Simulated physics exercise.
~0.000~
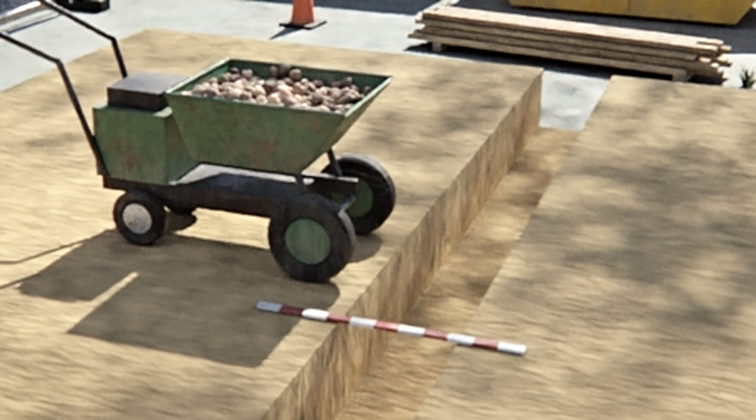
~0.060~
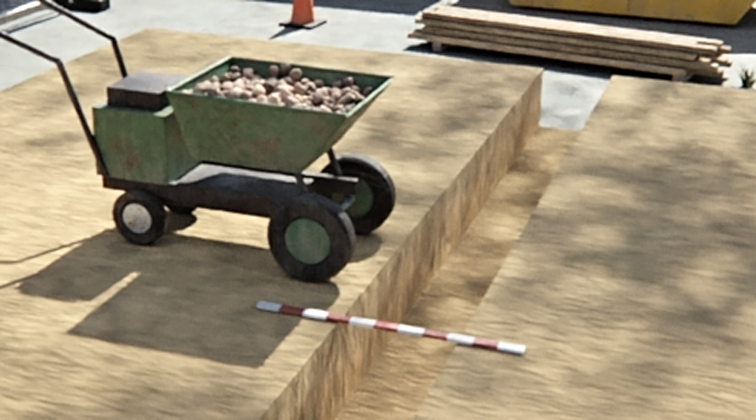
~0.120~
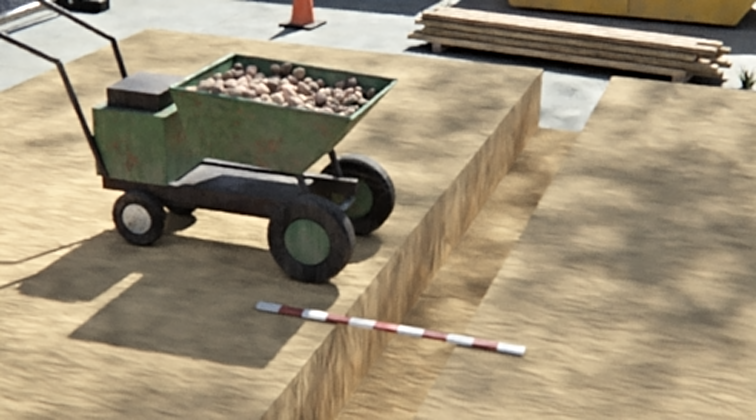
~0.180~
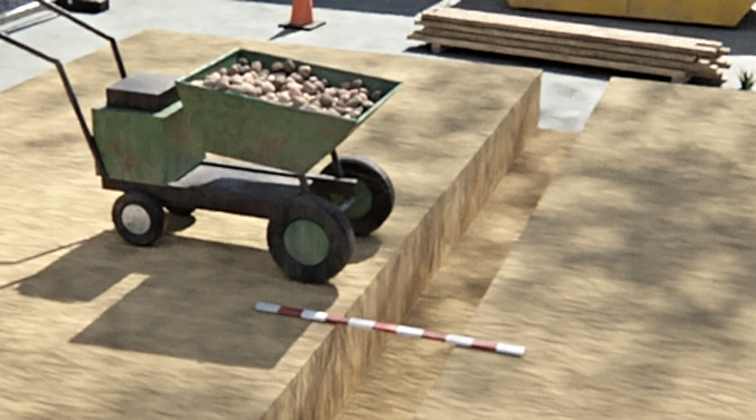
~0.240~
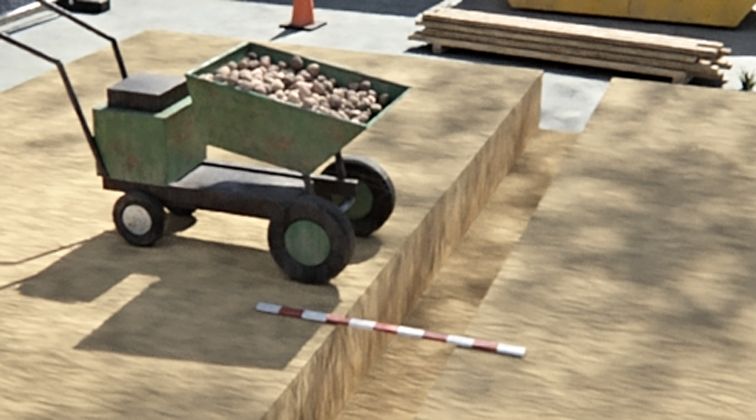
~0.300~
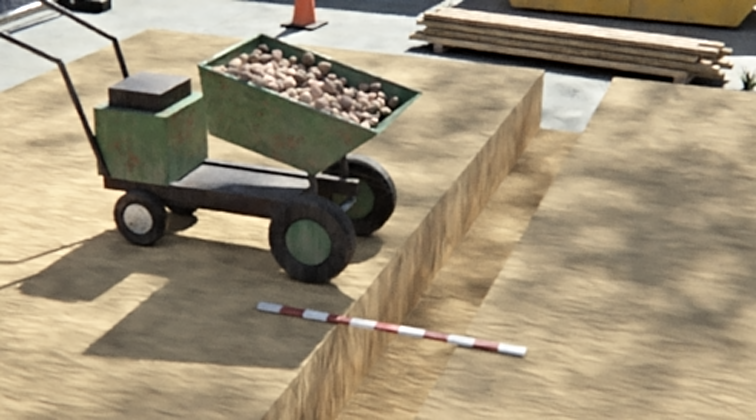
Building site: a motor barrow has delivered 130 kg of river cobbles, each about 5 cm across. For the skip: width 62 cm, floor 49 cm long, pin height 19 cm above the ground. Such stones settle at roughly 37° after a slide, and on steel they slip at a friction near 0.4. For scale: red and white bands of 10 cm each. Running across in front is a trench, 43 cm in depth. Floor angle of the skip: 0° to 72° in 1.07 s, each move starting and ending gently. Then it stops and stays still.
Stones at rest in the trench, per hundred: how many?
Approx. 46 %.
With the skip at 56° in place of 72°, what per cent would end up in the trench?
Then roughly 30 percent.
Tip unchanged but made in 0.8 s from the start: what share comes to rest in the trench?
About 35 percent, I'd say.
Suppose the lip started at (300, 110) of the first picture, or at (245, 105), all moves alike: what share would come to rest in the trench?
I'd expect some 90 per cent, then some 100.
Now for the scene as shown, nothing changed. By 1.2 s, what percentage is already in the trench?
Around 10 per cent of it.
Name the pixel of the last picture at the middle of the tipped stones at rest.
Middle at around (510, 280), I'd say.
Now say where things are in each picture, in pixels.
In the first picture, the skip is at 0°, its lip at (345, 116); the top of the load is at (275, 82).
In the second picture, lip at (346, 116), floor tilted 1°, highest stones at (269, 80); the stones move at 0.2 m/s on average.
In the third picture, the skip is at 3°, its lip at (350, 119); the top of the load is at (262, 75); the stones move at 0.4 m/s on average.
In the fourth picture, the skip is at 5°, its lip at (356, 122); the top of the load is at (253, 70); the stones move at 0.5 m/s on average.
In the fifth picture, the skip is at 9°, its lip at (366, 128); the top of the load is at (256, 64); the stones move at 0.7 m/s on average.
In the sixth picture, lip at (377, 133), floor tilted 14°, highest stones at (264, 57); the stones move at 0.8 m/s on average.
After 0.8 s the floor is at 61°; 100 % in the skip; the foremost stones are at (449, 198).
After 1.2 s the floor is at 72°; 60 % in the skip, 8 % in the trench, 31 % past the trench; the foremost stones are at (563, 294).
After 1.5 s the floor is at 72°; 25 % in the skip, 20 % in the trench, 55 % past the trench; the foremost stones are at (693, 318).
After 3.5 s the floor is at 72°; 0 % in the skip, 46 % in the trench, 54 % past the trench; the foremost stones are past the picture's edge.
